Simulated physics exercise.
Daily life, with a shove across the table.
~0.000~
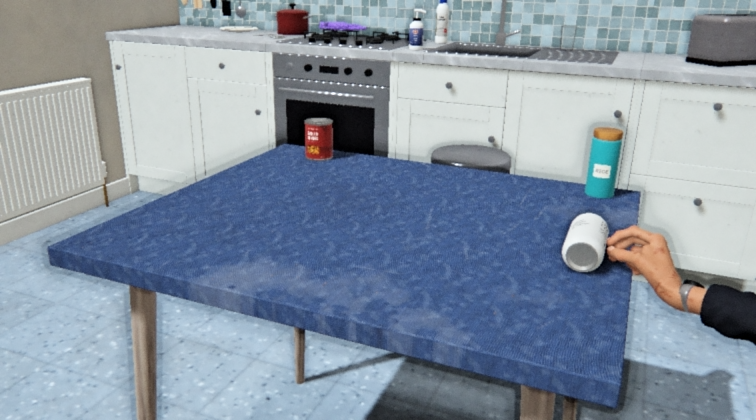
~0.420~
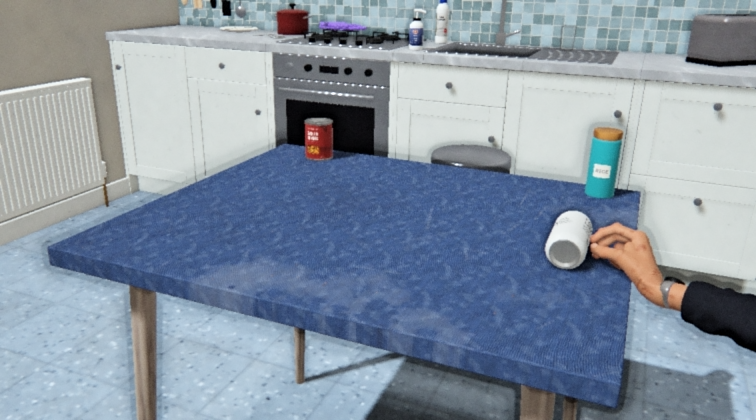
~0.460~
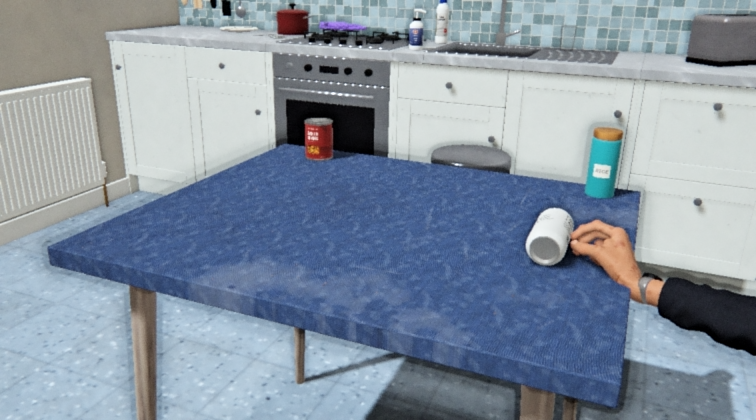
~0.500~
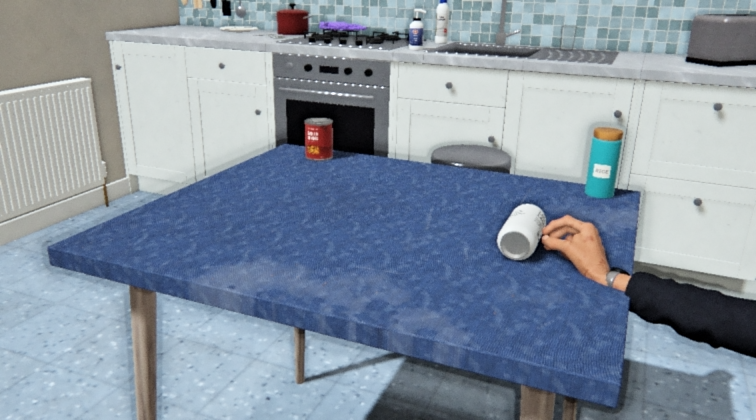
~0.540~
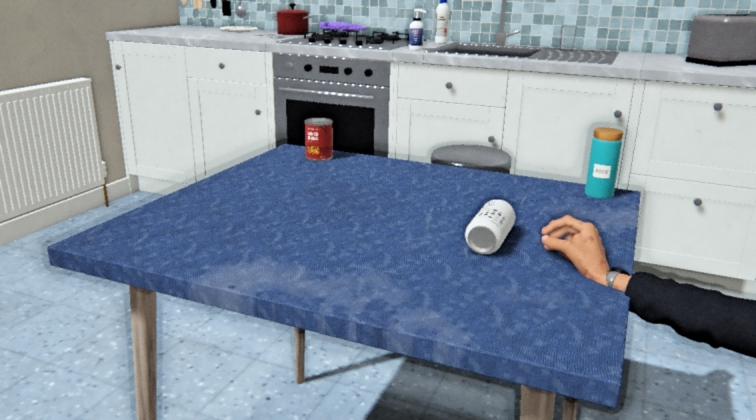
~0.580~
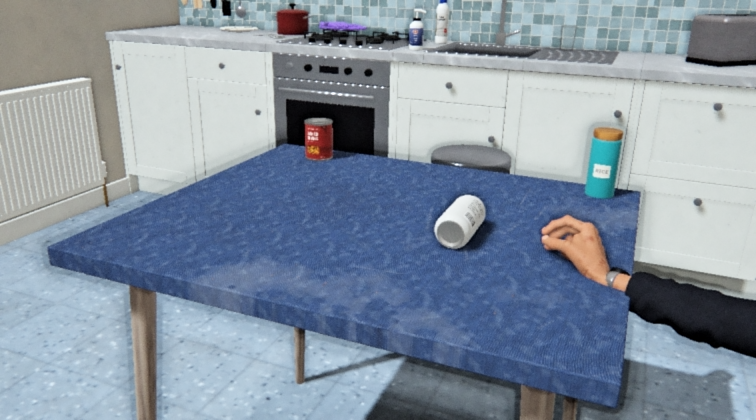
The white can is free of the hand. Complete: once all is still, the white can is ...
Off the table.
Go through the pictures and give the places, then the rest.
In the first picture, under the hand; white can (586, 242).
In the second picture, under the hand; white can (570, 239).
In the third picture, under the hand; white can (551, 236).
In the fourth picture, white can (523, 231).
In the fifth picture, white can (491, 226) displaced about its own width.
In the sixth picture, white can (461, 221) displaced well along.
Around 0.98 s, white can displaced well along near (223, 181).
Around 1.48 s, white can now off the table.
Finally (1.9 s), off the table, white can.
